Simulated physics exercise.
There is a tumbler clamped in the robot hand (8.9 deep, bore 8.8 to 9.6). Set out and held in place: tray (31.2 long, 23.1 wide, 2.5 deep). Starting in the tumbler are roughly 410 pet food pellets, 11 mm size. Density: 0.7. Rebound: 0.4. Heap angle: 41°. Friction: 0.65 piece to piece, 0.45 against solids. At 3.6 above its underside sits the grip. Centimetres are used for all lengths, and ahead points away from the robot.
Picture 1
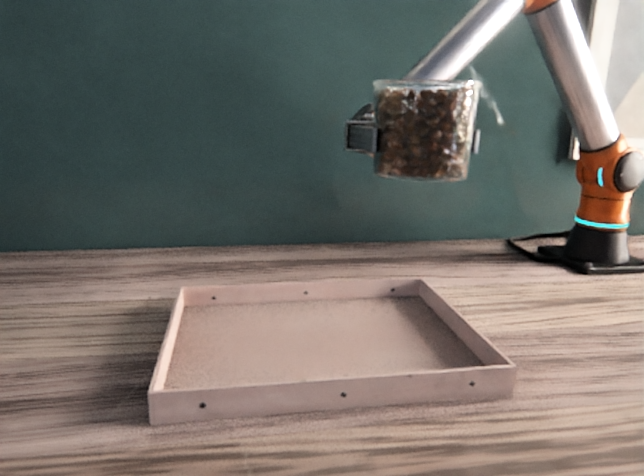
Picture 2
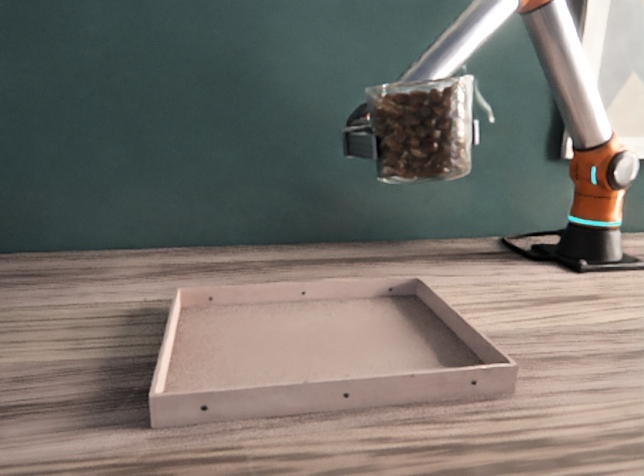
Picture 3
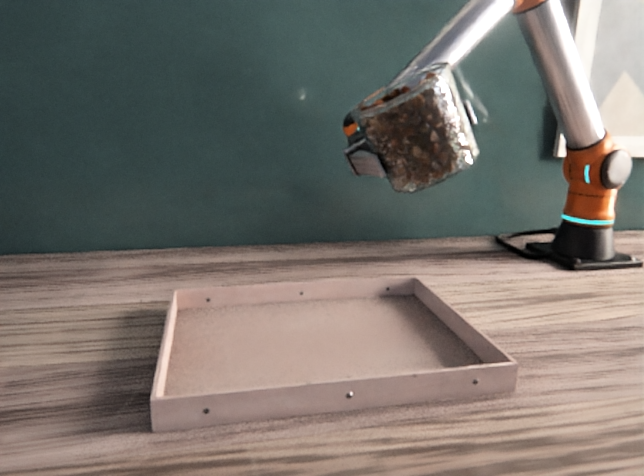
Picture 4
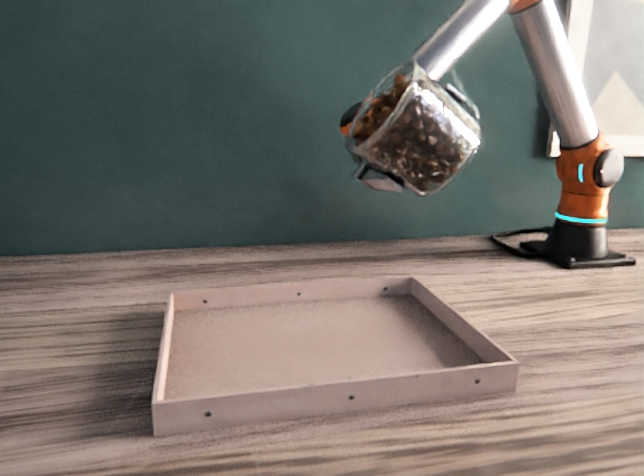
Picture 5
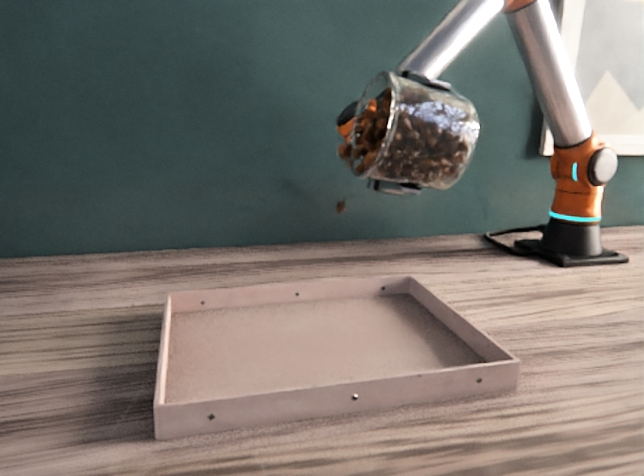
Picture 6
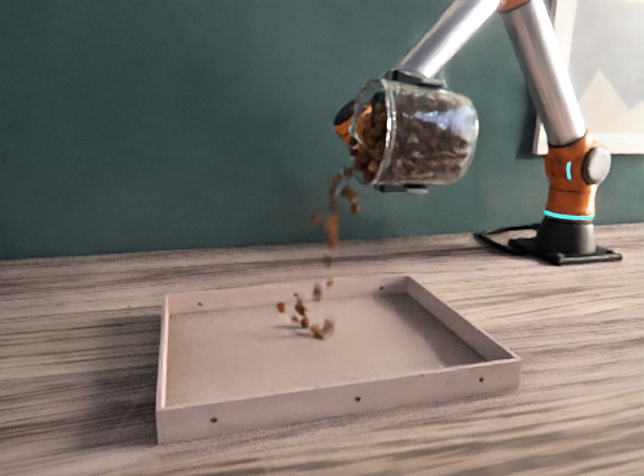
At the start, a robot arm holds a clear tumbler full of brown pellets upright above an empty, shallow tray on a wooden surface. The arm tips the tumbler to the left until it lies nearly sideways, and pellets drop from its mouth, the first few scattering across the tray.
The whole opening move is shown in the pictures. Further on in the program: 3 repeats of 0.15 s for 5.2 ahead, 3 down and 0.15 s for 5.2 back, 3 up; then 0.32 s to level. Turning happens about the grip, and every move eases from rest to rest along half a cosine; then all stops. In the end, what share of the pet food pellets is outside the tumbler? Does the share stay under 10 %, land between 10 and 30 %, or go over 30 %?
It goes over 30 %.
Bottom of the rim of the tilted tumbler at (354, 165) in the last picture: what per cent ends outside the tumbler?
Somewhere around 35 %.
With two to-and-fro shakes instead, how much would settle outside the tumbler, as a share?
I'd expect close to 65 per cent then.
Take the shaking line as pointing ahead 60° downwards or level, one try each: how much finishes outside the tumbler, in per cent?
I'd say close to 45 percent for the first and close to 95 percent for the second.
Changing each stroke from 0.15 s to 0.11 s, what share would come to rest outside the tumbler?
Roughly 85 percent would.
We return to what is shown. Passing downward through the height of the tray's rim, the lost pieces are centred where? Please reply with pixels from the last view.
Close to pixel (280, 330).
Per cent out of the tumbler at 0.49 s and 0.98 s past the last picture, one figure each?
In turn: 50, 75.
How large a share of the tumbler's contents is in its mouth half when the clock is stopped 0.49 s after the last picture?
Close to 60 in a hundred.
Then, 0.49 s after the last picture, tilted 86° forward, highest piece 20 above the table; 205 in the tumbler, 186 in the tray, 3 on the table or floor, 13 in flight or on a rim.
Then, 0.98 s after the last picture, tilted 75° forward, highest piece 21 above the table; 288 in the tray, 97 in the tumbler, 3 on the table or floor, 19 in flight or on a rim.
Then, 1.42 s after the last picture, level, highest piece 24 above the table; 307 in the tray, 97 in the tumbler, 3 on the table or floor.
Then, 2.47 s after the last picture, level, highest piece 23 above the table; 307 in the tray, 97 in the tumbler, 3 on the table or floor.
Final count, 307 in the tray, 97 in the tumbler, 3 on the table or floor. That is 76 % outside the tumbler.
